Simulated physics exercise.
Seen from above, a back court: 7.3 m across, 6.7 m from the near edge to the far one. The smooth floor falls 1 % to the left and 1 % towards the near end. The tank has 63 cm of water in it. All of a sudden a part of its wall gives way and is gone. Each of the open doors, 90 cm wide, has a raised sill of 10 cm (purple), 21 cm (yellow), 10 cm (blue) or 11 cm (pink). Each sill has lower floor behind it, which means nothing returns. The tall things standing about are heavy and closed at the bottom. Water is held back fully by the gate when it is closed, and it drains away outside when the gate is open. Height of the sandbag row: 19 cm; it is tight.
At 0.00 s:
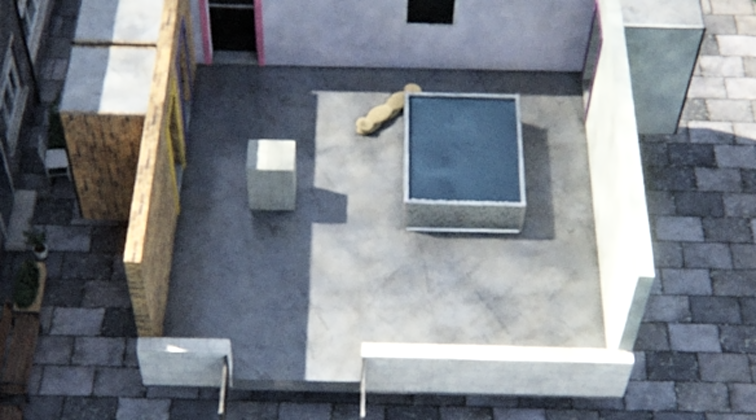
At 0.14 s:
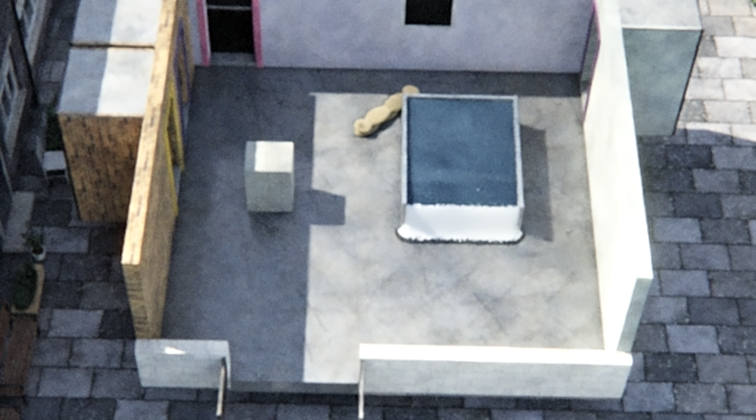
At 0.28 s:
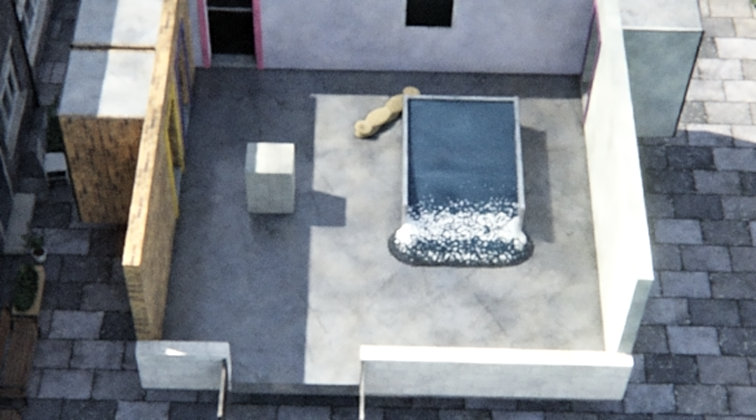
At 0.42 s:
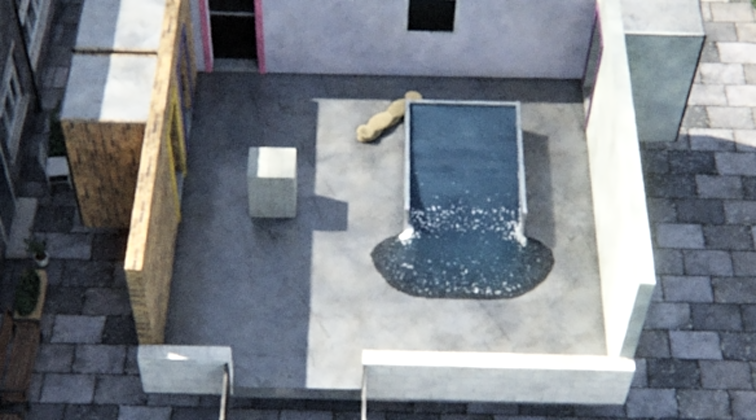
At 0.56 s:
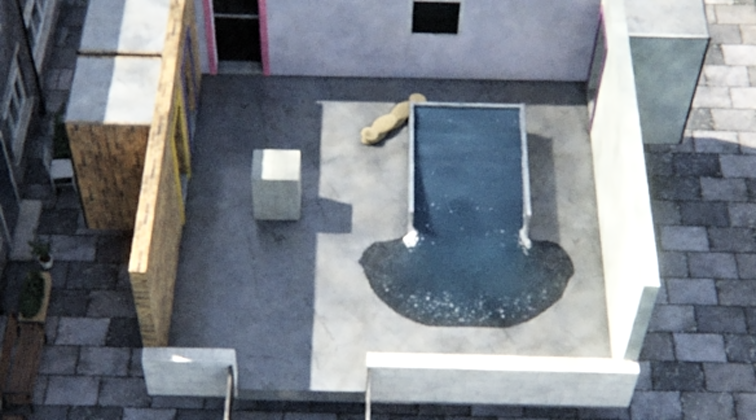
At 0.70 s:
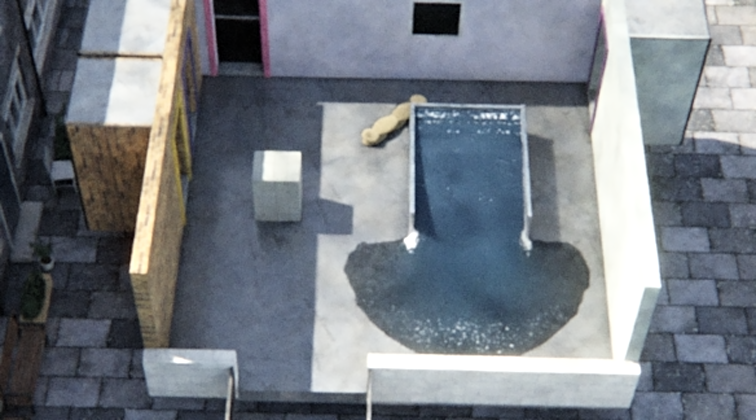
Water pours from the near side of a tank and spreads across the grey court floor.
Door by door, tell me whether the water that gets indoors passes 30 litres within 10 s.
Here is the picture: At the purple door it stays within 30 litres; at the yellow door it stays within 30 litres; at the blue door it stays within 30 litres; at the pink door it stays within 30 litres.
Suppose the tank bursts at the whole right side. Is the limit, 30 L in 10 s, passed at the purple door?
Then: Purple beyond it.
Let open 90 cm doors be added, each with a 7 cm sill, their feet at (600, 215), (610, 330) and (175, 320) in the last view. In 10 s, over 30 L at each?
Check each in turn: The first fails, the second succeeds, the third succeeds.
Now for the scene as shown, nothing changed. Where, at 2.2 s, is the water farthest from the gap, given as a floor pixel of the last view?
About pixel (265, 377).
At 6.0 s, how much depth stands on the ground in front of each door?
Depth readings (cm): Purple = 3; yellow = 6; blue = 3; pink = 0.
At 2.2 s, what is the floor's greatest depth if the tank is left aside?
It tops out at some 44 cm.
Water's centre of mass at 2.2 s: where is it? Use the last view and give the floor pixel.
Its balance point lies near (469, 273).
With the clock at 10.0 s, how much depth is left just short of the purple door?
6.0 cm.
After 1.4 s water covers 30 % of the floor and is deepest (38 cm) near (464, 381); purple door not reached, yellow door not reached, blue door not reached, pink door not reached.
After 2.2 s water covers 30 % of the floor and is deepest (44 cm) near (608, 384); purple door not reached, yellow door not reached, blue door not reached, pink door not reached.
After 3.5 s water covers 40 % of the floor and is deepest (31 cm) near (497, 382); purple door not reached, yellow door not reached, blue door not reached, pink door not reached.
After 6.0 s water covers 65 % of the floor and is deepest (18 cm) near (581, 90); purple door 3 cm at the sill, 0 L in, yellow door 6 cm at the sill, 0 L in, blue door 3 cm at the sill, 0 L in, pink door not reached.
After 10.0 s water covers 85 % of the floor and is deepest (12 cm) near (166, 375); purple door 6 cm at the sill, 12 L in, yellow door 7 cm at the sill, 0 L in, blue door 5 cm at the sill, 0 L in, pink door 8 cm at the sill, 0 L in.
